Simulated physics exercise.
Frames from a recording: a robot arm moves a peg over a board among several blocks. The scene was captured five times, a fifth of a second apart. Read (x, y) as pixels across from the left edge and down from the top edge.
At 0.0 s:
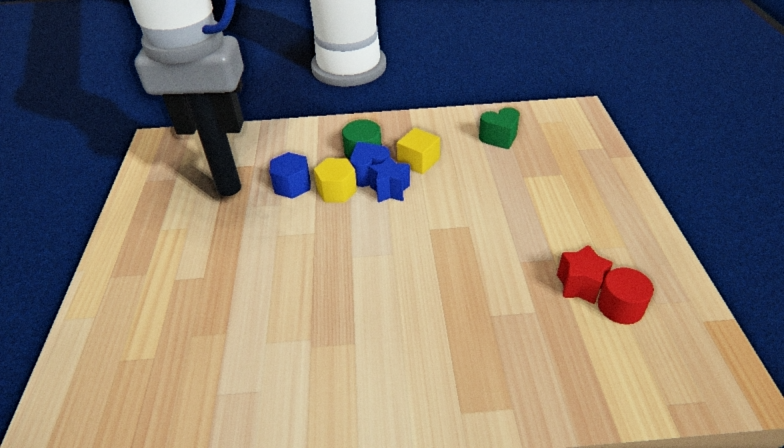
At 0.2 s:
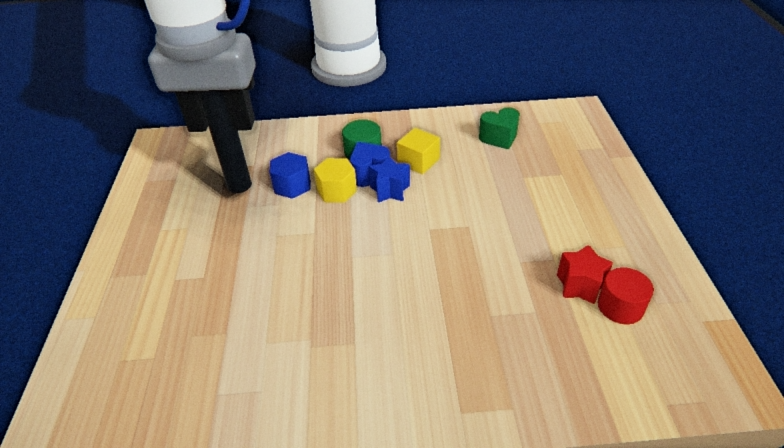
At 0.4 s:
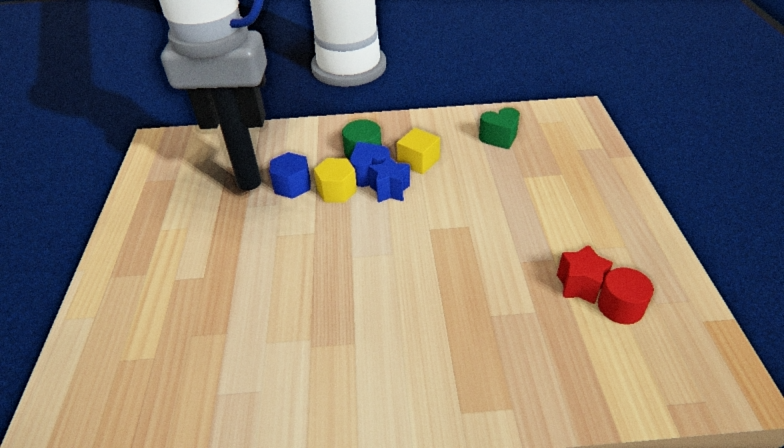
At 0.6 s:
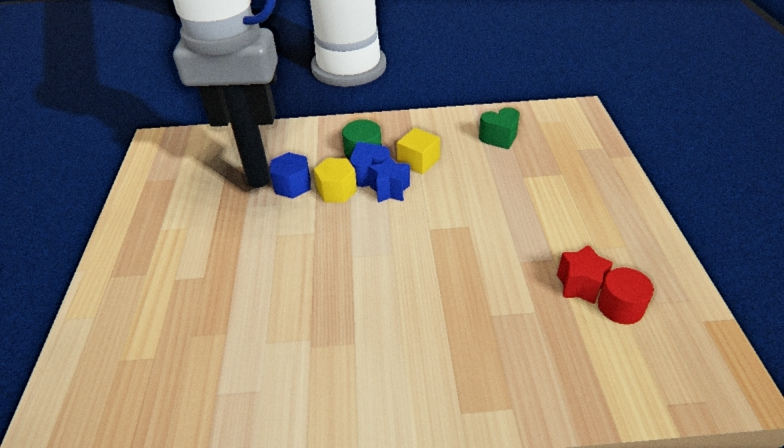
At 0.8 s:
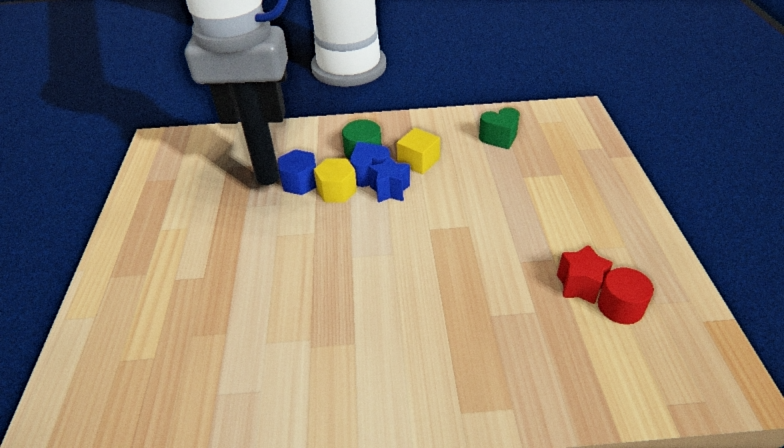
A robot arm slides its black peg slowly to the right along the upper left of a wooden board, reaches a blue block and nudges it slightly toward the yellow one, while the other blocks stay still.
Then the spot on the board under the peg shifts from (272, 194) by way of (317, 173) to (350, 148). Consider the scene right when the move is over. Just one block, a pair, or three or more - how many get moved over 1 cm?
Answer: 2.
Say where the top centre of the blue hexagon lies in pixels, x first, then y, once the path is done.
Put as a pixel place, it's (364, 113).
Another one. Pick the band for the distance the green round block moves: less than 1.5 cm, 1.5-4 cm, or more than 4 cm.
The shift is above 4 cm.
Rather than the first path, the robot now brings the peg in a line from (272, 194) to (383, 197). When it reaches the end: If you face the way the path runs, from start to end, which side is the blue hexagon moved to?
Its shift is leftward.
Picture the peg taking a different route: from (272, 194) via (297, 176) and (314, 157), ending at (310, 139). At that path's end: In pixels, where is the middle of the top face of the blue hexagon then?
About (339, 138).
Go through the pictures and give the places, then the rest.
The first frame shows lower end of the peg (229, 189), tops of blocks, blue hexagon (288, 164), yellow hexagon (334, 169), green round block (361, 130).
The second frame shows peg (240, 186), blocks as before.
The third frame shows peg (250, 183), blocks as before.
The fourth frame shows peg (259, 181), blocks as before.
The fifth frame shows peg (268, 178), blue hexagon (296, 161), yellow hexagon (334, 169), green round block (361, 130).
The first path, step by step. One third of the way, peg (301, 164); blue hexagon (325, 145), turned 15° anticlockwise.
Two thirds of the way, peg (327, 149); blue hexagon (346, 130), turned 35° anticlockwise; green round block (380, 119).
At the end, peg (349, 133); blue hexagon (364, 113), turned 45° anticlockwise; yellow hexagon not moved; green round block (400, 108).
